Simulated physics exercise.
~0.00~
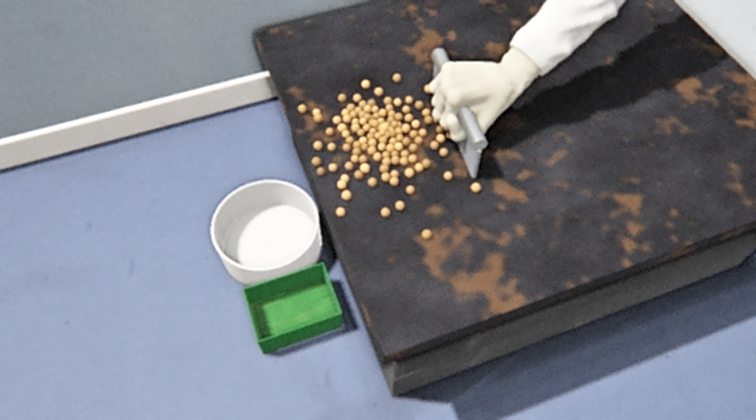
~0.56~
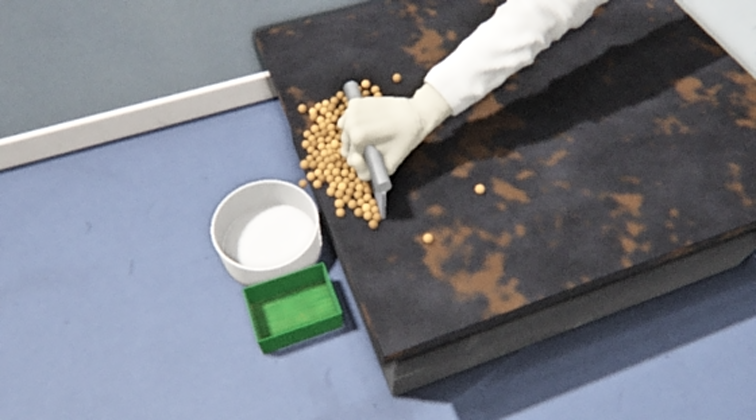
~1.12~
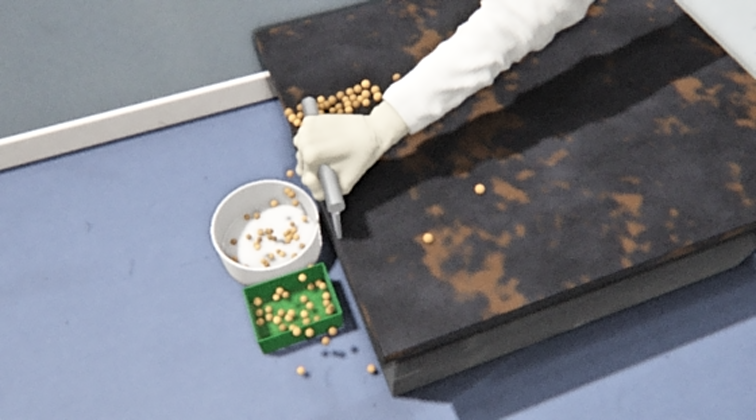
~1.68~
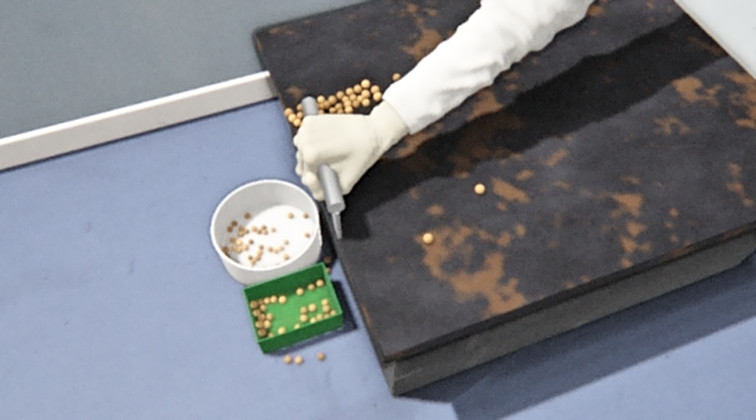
At first, a loose scatter of small wooden beads lies near the left side of a dark, rust-blotched slab, with a white pot and a green tin on the blue floor below. A gloved hand holding a grey scraper sweeps left, bunching the beads against the edge and leaving a couple behind. The push continues, and many beads spill over, dropping into the pot and the tin while some scatter past them. The scraper halts at the edge. Finally, beads rest in both containers, a few lie on the floor, and a cluster remains on the slab behind the hand.
